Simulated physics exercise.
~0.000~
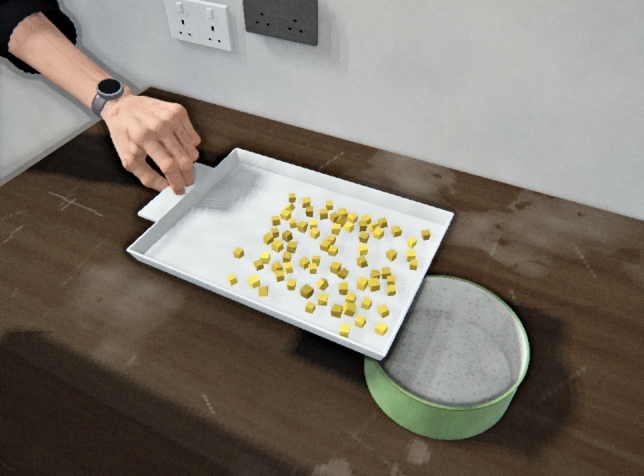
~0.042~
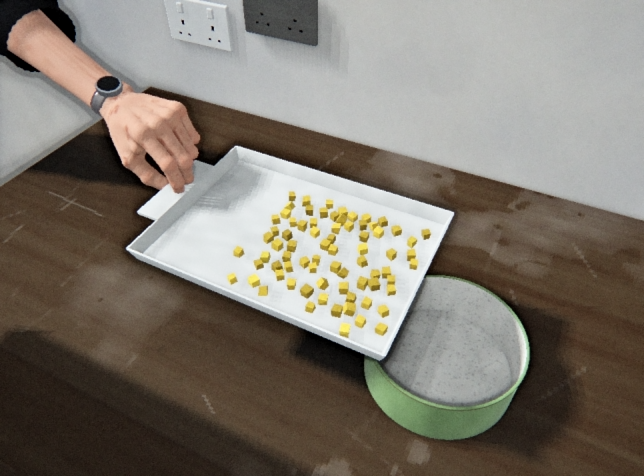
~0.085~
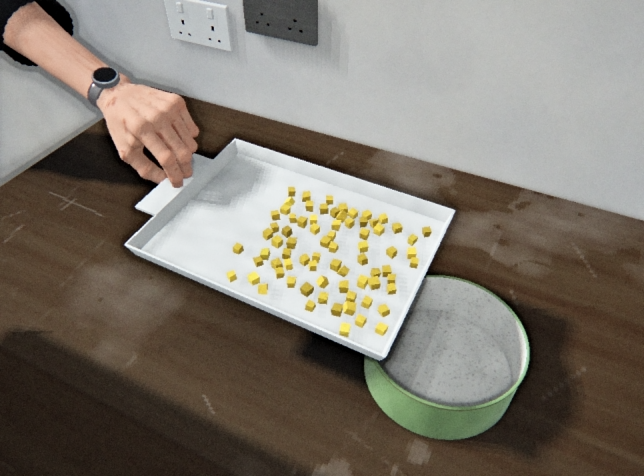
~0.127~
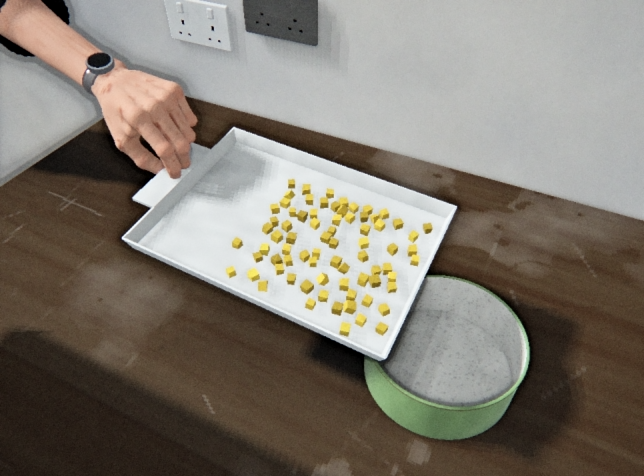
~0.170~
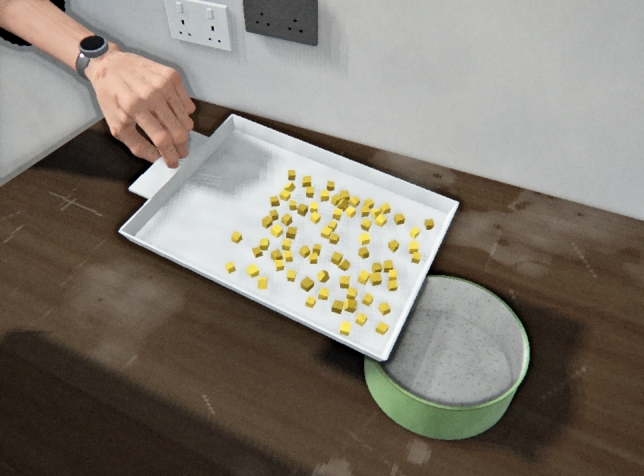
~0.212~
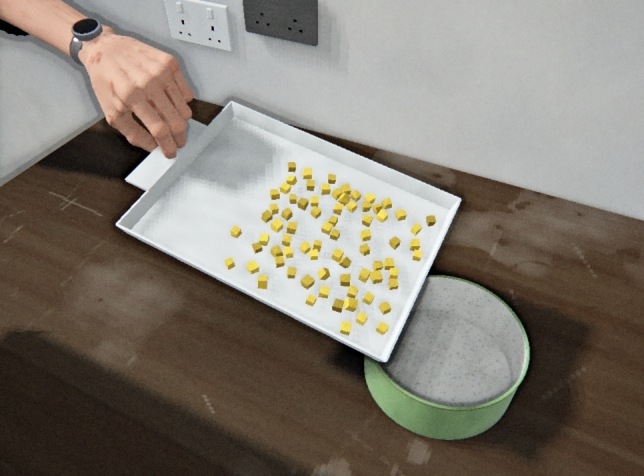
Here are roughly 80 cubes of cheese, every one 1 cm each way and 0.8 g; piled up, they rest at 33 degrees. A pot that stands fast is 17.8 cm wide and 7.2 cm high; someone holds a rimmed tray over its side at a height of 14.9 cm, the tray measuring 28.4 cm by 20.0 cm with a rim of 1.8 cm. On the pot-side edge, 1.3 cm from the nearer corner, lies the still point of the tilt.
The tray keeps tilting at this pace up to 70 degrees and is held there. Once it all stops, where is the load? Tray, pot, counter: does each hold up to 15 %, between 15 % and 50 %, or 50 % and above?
Left on the tray: 50 % and above; pot: Up to 15 %; counter: Between 15 % and 50 %.
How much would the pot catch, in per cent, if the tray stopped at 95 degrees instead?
In that case it comes to about 0 in a hundred.
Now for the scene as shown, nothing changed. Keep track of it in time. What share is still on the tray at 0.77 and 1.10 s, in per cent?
Close to 100 at the first time and 65 at the second.
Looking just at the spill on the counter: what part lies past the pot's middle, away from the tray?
Roughly 70 percent of the spill.
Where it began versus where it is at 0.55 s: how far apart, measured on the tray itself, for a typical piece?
It has moved some 2 cm from its start.
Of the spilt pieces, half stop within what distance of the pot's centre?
About 20 centimetres.
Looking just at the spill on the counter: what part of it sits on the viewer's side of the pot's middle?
Roughly 100 percent of the spill.
After 0.55 s, tilt 41 degrees; the tray holds 100 %, the pot 0 %.
After 0.77 s, tilt 60 degrees; the tray holds 100 %, the pot 0 %.
After 1.10 s, tilt 70 degrees; the tray holds 65 %, the pot 0 %.
At rest (2.4 s), tray 65 %, pot 0 %, counter 35 %.
